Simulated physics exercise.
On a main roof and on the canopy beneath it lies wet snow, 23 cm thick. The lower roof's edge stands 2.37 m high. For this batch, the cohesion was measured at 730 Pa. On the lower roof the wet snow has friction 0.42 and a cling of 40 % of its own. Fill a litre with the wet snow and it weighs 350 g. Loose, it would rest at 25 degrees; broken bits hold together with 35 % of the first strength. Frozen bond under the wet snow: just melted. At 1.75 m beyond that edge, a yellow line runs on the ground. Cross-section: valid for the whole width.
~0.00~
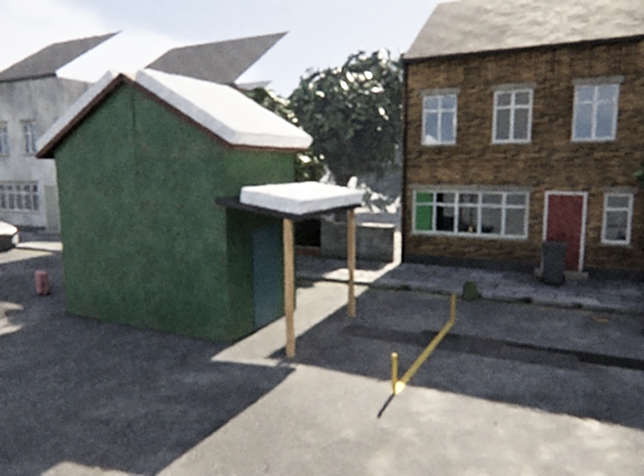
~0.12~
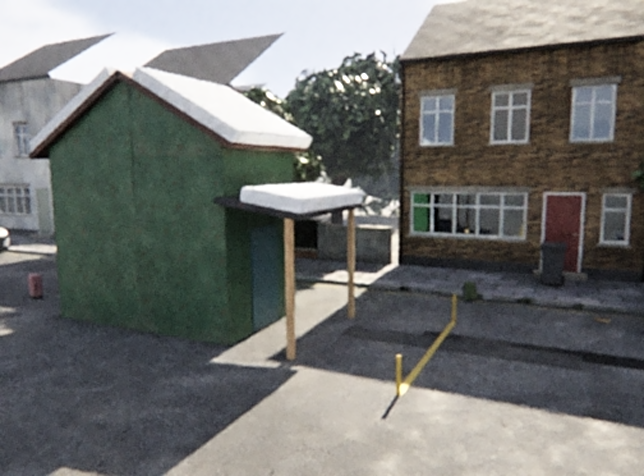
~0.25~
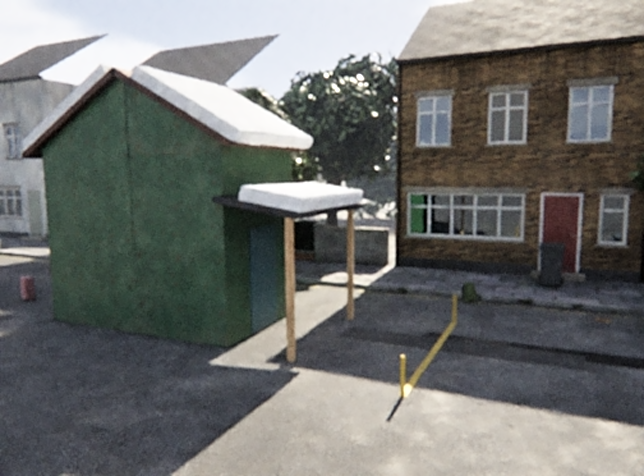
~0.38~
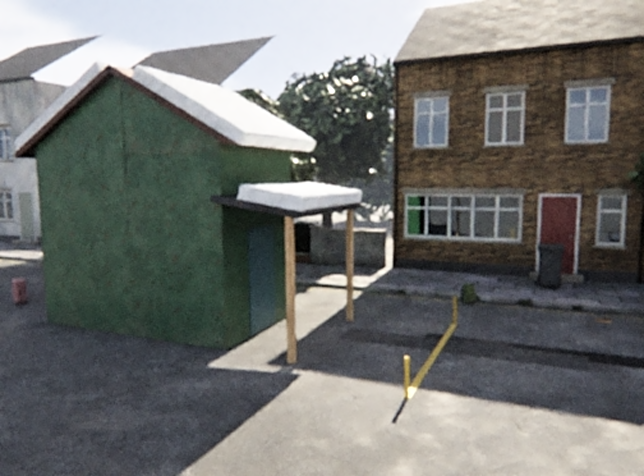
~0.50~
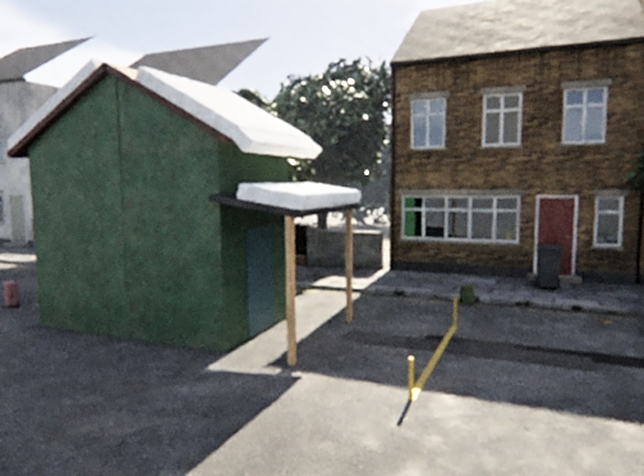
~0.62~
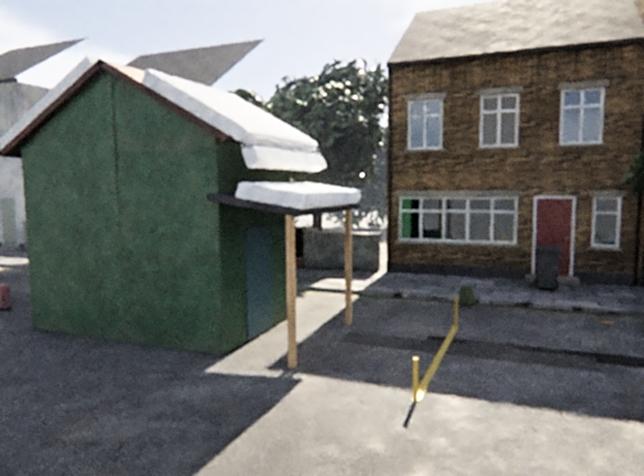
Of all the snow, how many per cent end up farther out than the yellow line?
I would say about 26 per cent of all the snow ends up past the yellow line.
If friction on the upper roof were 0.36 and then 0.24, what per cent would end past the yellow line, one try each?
Roughly 2 per cent first, roughly 16 per cent second.
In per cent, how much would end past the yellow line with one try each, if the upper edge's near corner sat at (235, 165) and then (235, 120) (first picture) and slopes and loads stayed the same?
The first try gives about 8 % and the second about 35 %.
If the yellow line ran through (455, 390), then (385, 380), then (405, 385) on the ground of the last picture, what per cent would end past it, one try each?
First try around 16 per cent, second around 40 per cent, third around 35 per cent.
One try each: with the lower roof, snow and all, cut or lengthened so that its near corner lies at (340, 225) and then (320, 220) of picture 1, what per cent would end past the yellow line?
Try 1: 7 %; try 2: 14 %.
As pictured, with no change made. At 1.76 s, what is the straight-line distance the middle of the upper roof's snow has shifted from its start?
About 3.8 m.
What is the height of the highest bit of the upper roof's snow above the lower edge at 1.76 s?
About 0.5 m.
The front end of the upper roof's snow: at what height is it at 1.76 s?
Measured height: Approx. 0.6 m.
After 1.15 s, none is below the lower edge and 0 % is past the line.
After 1.76 s, 46 % is below the lower edge and 0 % is past the line.
After 2.38 s, 66 % is below the lower edge and 26 % is past the line.
After 3.00 s, 71 % is below the lower edge and 26 % is past the line.
After 3.30 s, 71 % is below the lower edge and 26 % is past the line.
